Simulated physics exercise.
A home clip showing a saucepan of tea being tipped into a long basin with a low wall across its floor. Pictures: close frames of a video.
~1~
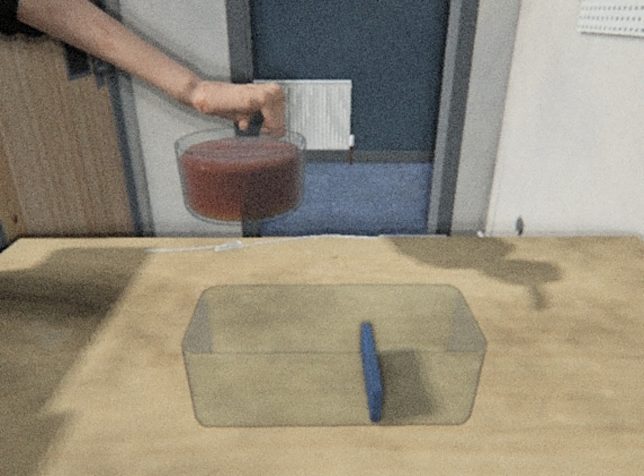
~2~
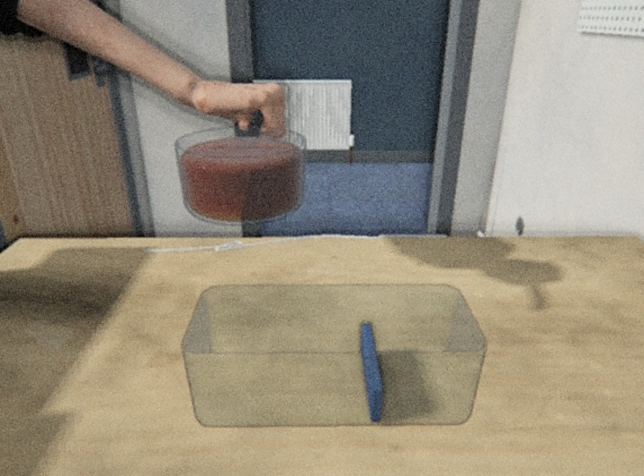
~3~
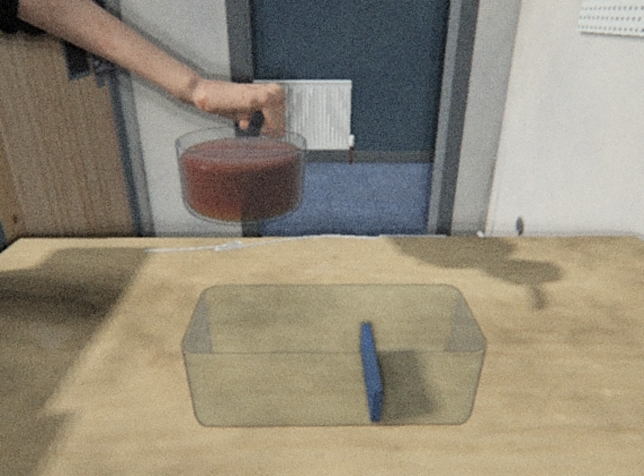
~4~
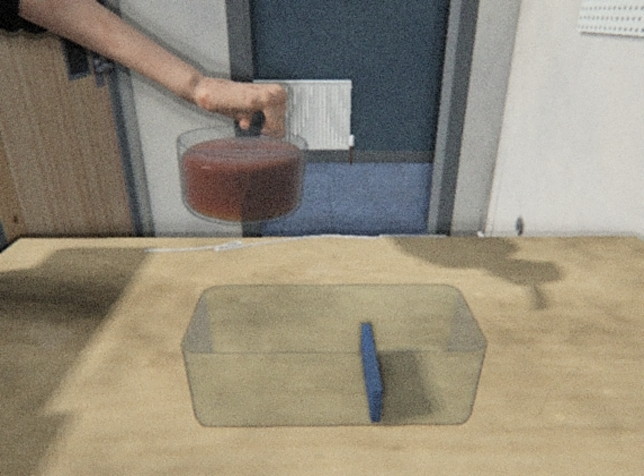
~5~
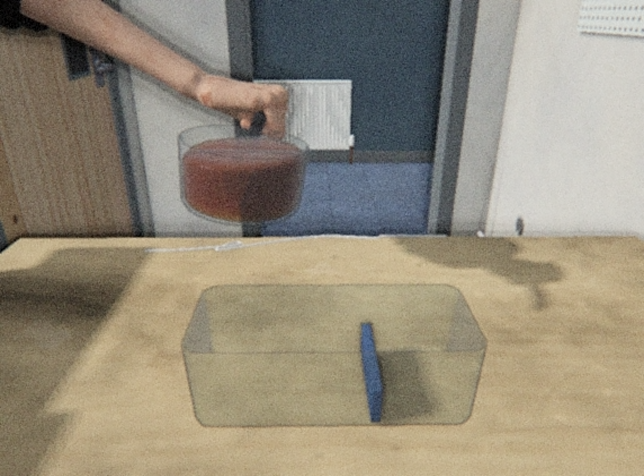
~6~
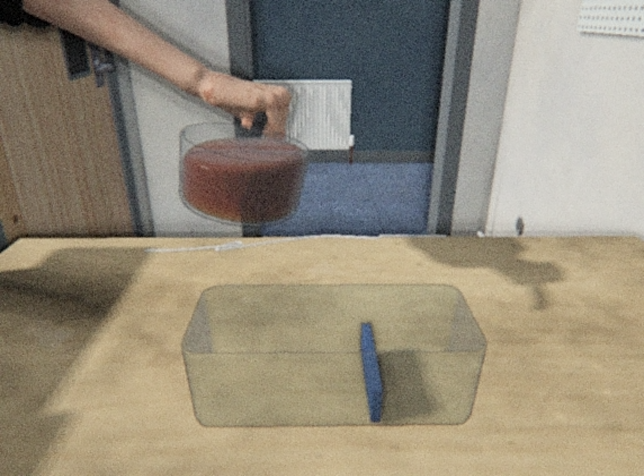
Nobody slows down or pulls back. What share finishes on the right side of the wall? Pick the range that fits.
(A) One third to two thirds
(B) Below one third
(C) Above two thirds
The answer is A.
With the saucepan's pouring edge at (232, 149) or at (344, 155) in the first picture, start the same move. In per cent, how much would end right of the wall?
Result, first then second: About 5 % and about 75 %.
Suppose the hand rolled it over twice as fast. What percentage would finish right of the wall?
Result: Roughly 30 %.
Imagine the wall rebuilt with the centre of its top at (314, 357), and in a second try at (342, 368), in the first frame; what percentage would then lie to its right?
Roughly 95 per cent, and 65 per cent.
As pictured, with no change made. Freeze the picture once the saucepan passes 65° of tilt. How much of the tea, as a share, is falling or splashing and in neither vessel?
About 35 per cent.
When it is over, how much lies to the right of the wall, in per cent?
That is roughly 50 percent of it.
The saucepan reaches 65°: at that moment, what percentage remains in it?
Near 55 %.
A moment on, the saucepan is tipped part way and 54 per cent is still to pour, 6 is left of the wall and 6 right of it.
Next, the saucepan is tipped right over and 9 per cent is still to pour, 32 is left of the wall and 48 right of it.
Then the saucepan is tipped right over and 0 per cent is still to pour, 49 is left of the wall and 48 right of it.
Later the saucepan is tipped right over and 0 per cent is still to pour, 50 is left of the wall and 49 right of it.
At rest 50 per cent lies left of the wall, 49 right of it and 1 outside.
